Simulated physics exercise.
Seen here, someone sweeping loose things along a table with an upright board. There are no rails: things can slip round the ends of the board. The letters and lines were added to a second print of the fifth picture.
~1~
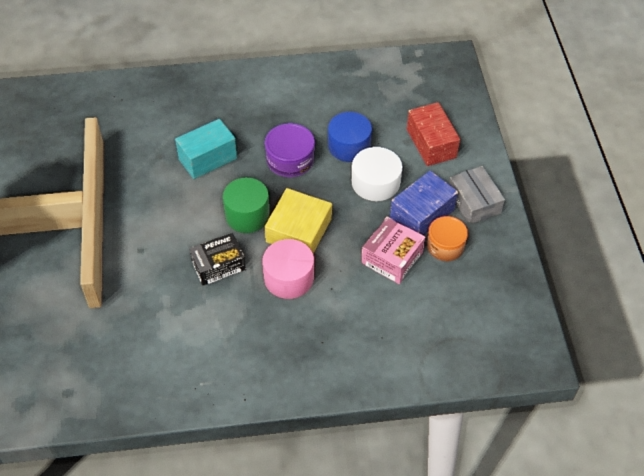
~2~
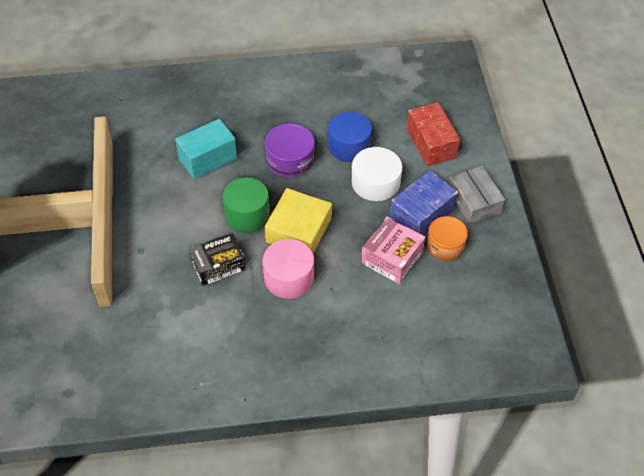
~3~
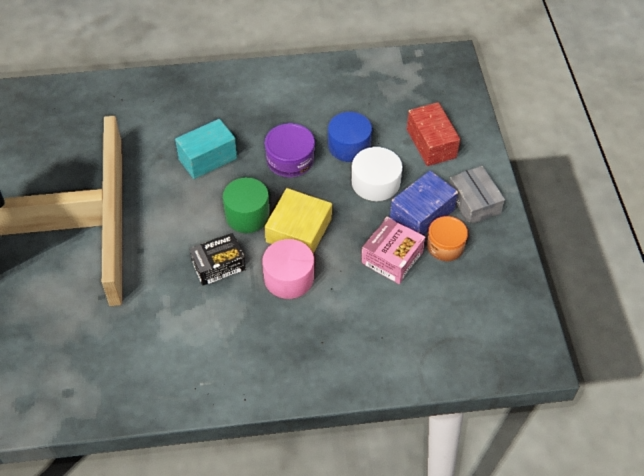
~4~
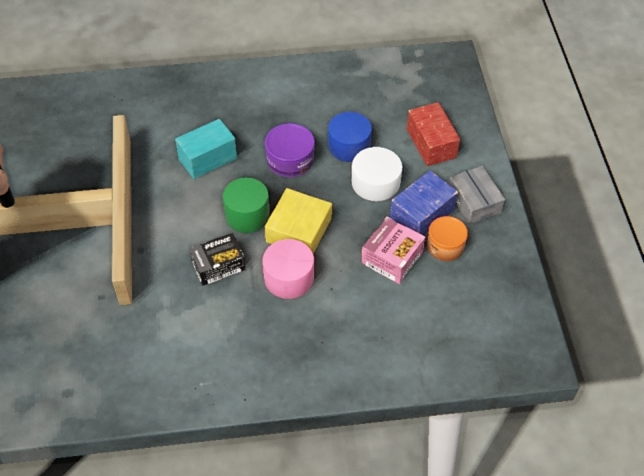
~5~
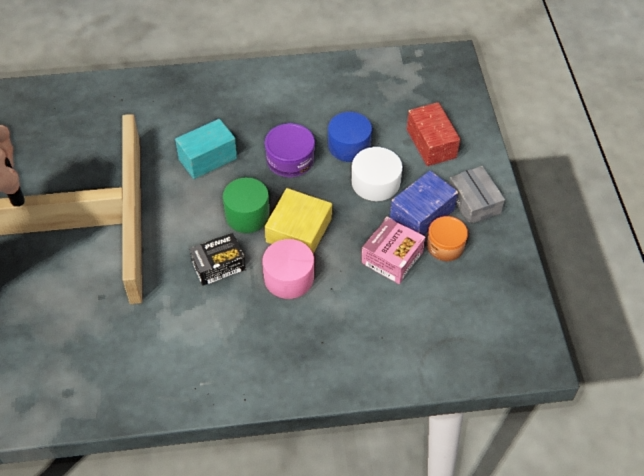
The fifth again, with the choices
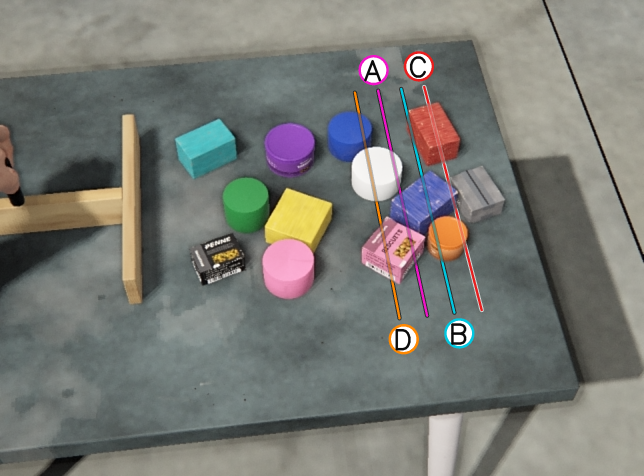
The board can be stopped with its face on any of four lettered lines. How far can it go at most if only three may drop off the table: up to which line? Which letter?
Line B.
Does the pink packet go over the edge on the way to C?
No.
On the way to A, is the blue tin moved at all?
By then, yes.
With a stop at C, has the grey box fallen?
Yes.
On the marked copy, A at (400, 193); B at (426, 191); C at (450, 189); D at (375, 196).
With B. Early on, board (235, 182); pink tin (324, 270); blue tin (356, 136).
Further on, board (342, 172); grey box (490, 193); red block (452, 130).
At the end, board (424, 165); red block over the edge; grey box over the edge; three fallen.
As for the rest, A is within the limit but short; C drops six; D is within the limit but short.
